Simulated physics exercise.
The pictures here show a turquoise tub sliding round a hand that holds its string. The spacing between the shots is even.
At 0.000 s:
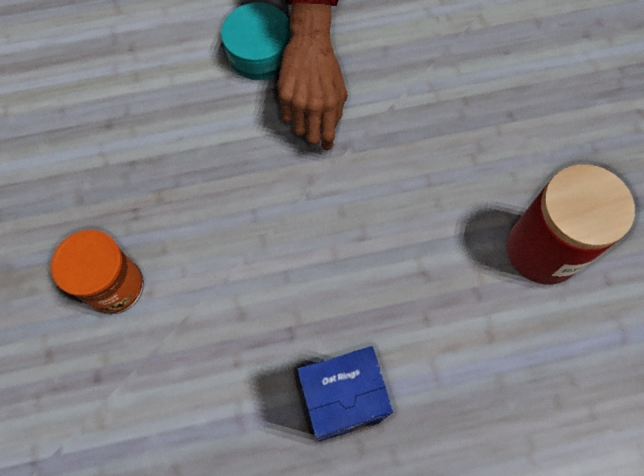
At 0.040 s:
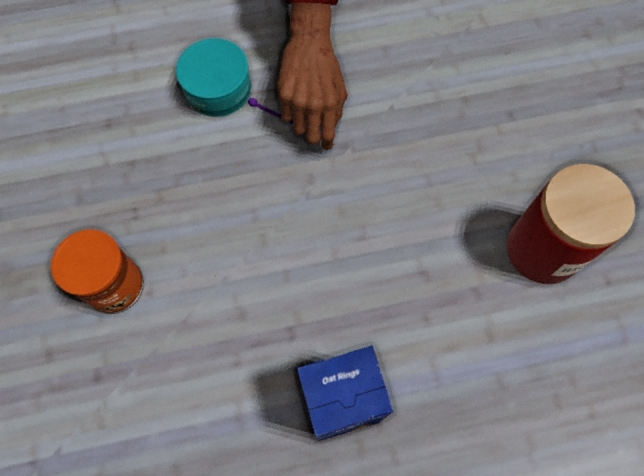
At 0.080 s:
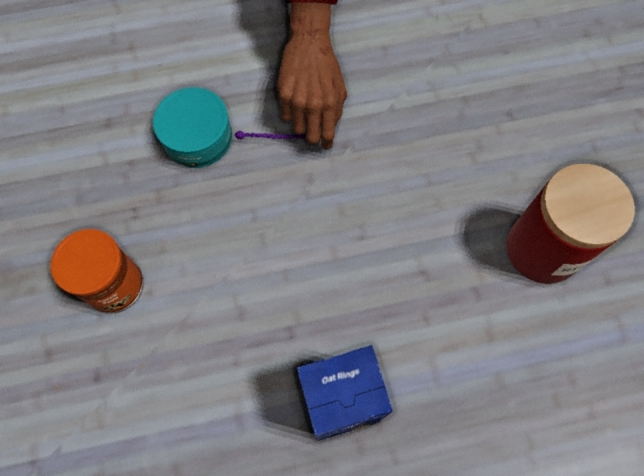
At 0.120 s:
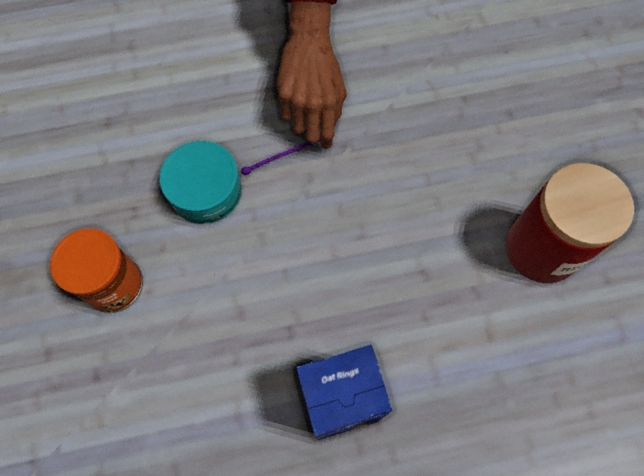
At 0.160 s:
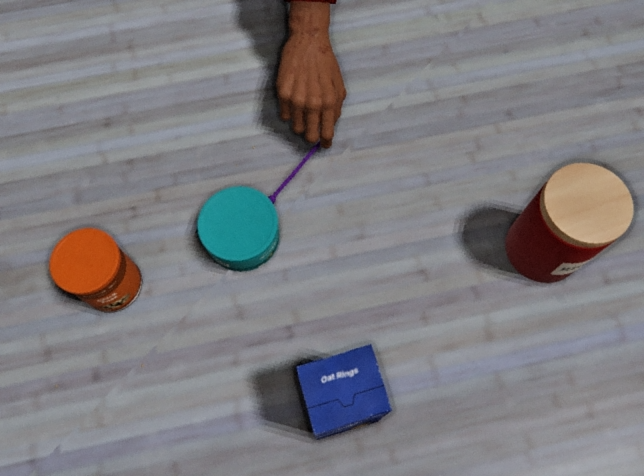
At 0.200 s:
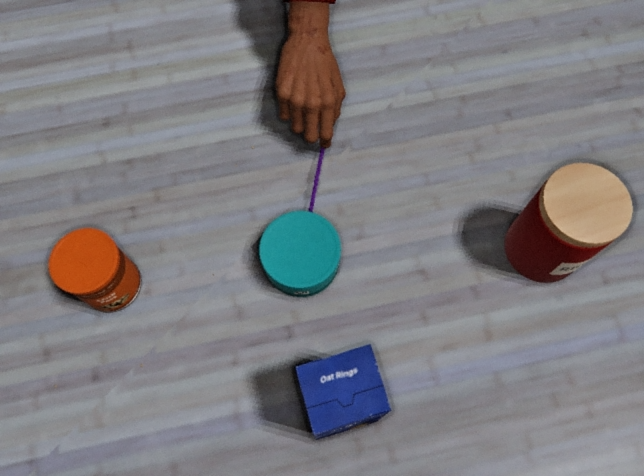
In the video, a turquoise tub on a purple string circles anticlockwise around a still hand, sliding down the left side and then rightward below it, while an orange tin, a red canister and a blue carton stay put.
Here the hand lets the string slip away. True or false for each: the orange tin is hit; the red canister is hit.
Orange tin is hit: False; red canister is hit: True.
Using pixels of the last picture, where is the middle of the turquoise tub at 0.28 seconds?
At that moment it is at (432, 257).
Around 0.28 s, tub near (432, 256).
Around 0.40 s, tub near (475, 260); red canister pushed aside.
Finally, tub near (475, 260); red canister pushed aside. The orange tin stays untouched and the red canister gets hit.
